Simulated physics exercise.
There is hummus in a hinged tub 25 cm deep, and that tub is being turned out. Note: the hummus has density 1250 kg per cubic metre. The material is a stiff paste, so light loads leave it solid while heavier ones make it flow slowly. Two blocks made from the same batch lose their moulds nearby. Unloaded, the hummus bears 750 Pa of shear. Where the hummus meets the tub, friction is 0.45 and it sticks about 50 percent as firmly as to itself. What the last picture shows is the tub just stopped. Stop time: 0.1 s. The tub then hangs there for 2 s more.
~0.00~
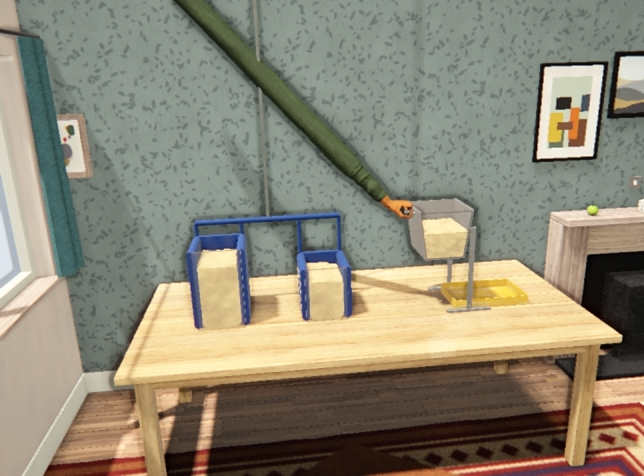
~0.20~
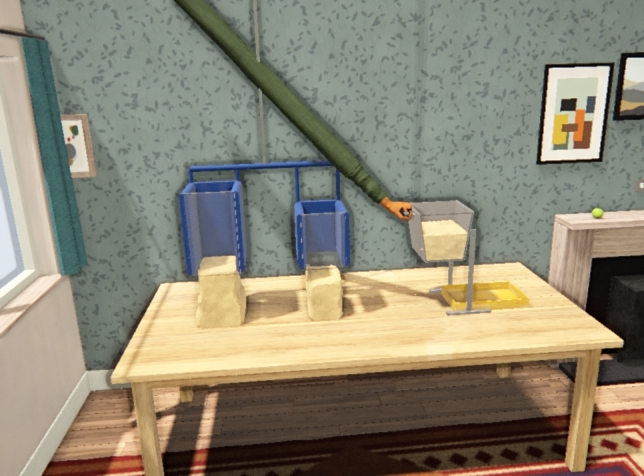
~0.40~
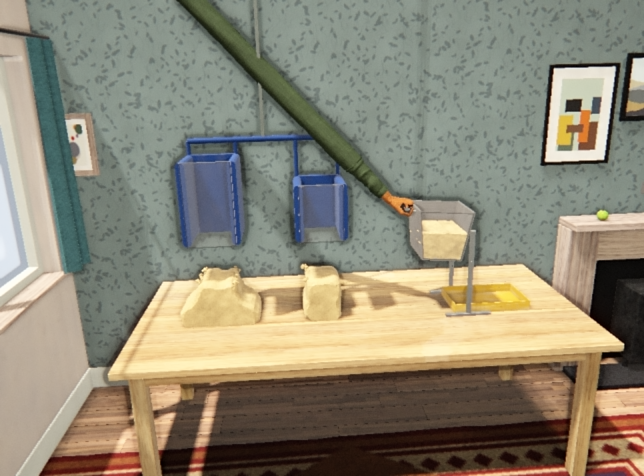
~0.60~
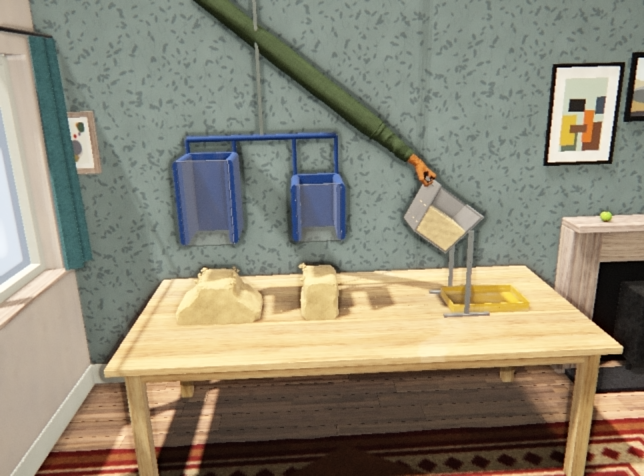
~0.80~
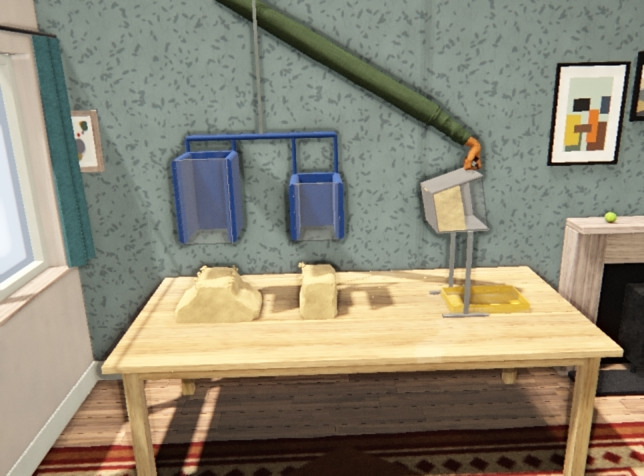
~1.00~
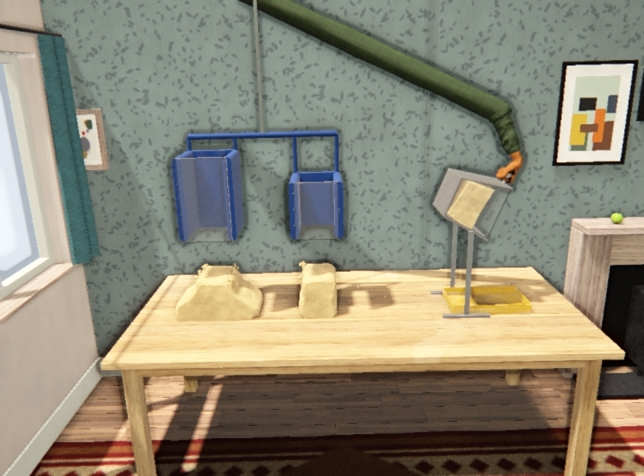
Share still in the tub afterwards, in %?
0 %.
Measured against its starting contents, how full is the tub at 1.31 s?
About 0 %.
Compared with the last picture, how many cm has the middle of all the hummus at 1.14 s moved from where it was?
The change is near 11 cm.
After 1.14 s, the tub is at 112 degrees and holds 89 %.
After 1.31 s, the tub is at 112 degrees and holds 0 %.
After 1.48 s, the tub is at 112 degrees and holds 0 %.
After 1.65 s, the tub is at 112 degrees and holds 0 %.
After 3.00 s, the tub is at 112 degrees and holds 0 %.
